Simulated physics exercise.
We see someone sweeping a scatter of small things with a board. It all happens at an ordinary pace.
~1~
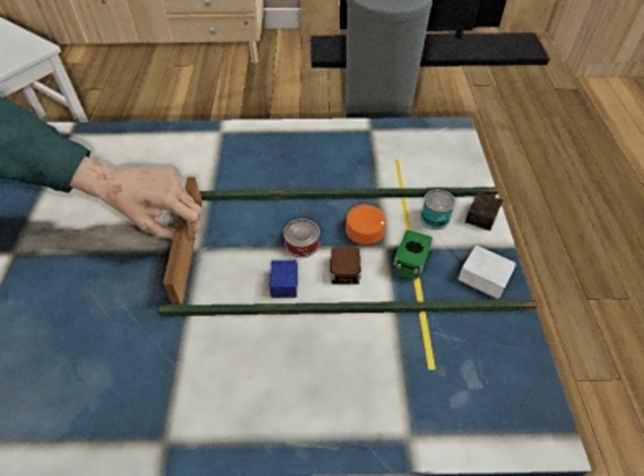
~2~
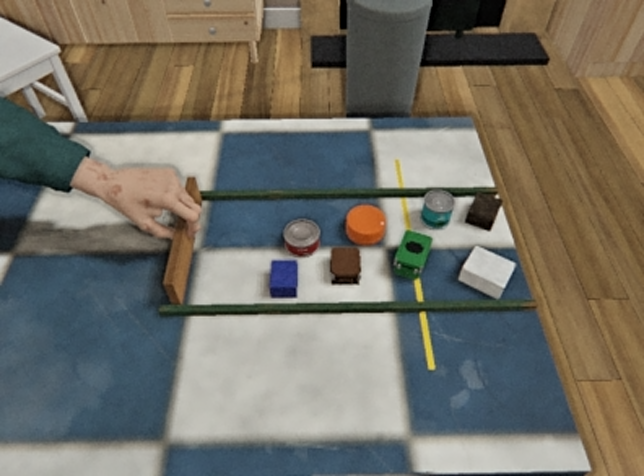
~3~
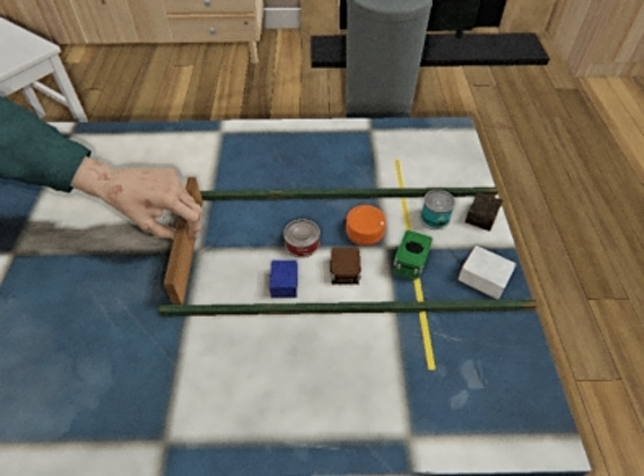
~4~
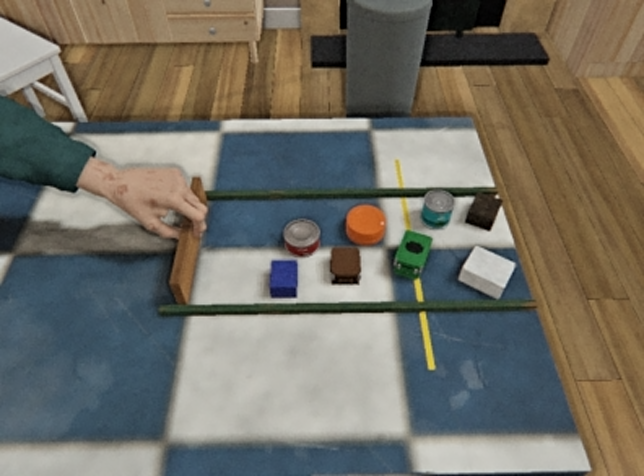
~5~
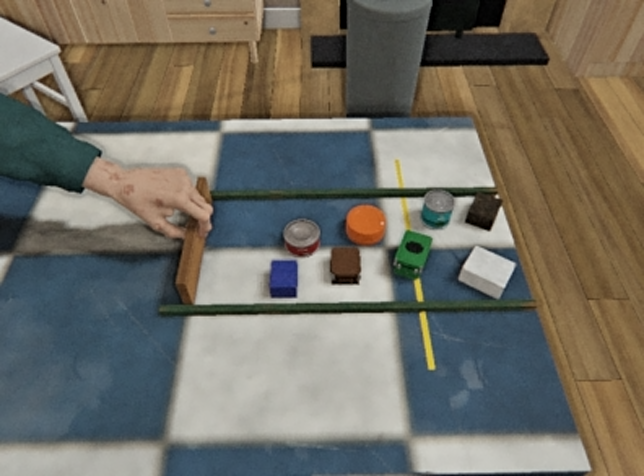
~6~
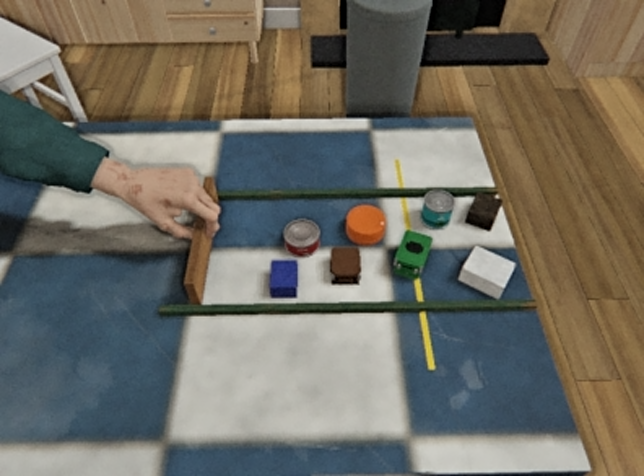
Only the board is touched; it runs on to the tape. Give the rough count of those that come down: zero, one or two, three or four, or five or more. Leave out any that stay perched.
In the end the number that fall off is zero.
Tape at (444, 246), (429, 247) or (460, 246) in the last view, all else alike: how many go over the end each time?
The counts: 1, 0 and 2.
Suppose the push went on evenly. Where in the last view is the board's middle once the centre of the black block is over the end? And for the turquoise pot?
About (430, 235), and (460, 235) for the other.
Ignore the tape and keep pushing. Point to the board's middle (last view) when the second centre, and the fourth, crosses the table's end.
Its middle is around (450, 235) and later (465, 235).
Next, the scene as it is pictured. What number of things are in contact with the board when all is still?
3 of them.
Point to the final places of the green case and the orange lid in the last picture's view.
The green case at (468, 239), the orange lid at (426, 211).
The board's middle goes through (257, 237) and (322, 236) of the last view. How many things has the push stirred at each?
At the one place 0, at the other 4.
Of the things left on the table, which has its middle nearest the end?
That is the black block.
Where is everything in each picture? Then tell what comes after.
Black block (484, 211); white block (487, 272); turquoise pot (437, 210); board (185, 238); tape (411, 247), in the first picture.
White block (487, 272); board (185, 238), in the second picture.
Turquoise pot (437, 210); orange lid (366, 225), in the third picture.
Black block (484, 211); brown case (345, 267), in the fourth picture.
White block (487, 272); red pot (302, 239), in the fifth picture.
Black block (484, 211); white block (487, 272); turquoise pot (437, 210); board (204, 238); tape (411, 247), in the sixth picture.
Soon after, none off yet; black block at rest near (484, 211); white block at rest near (487, 272); turquoise pot at rest near (437, 210).
In the end, the number that fall off is zero.
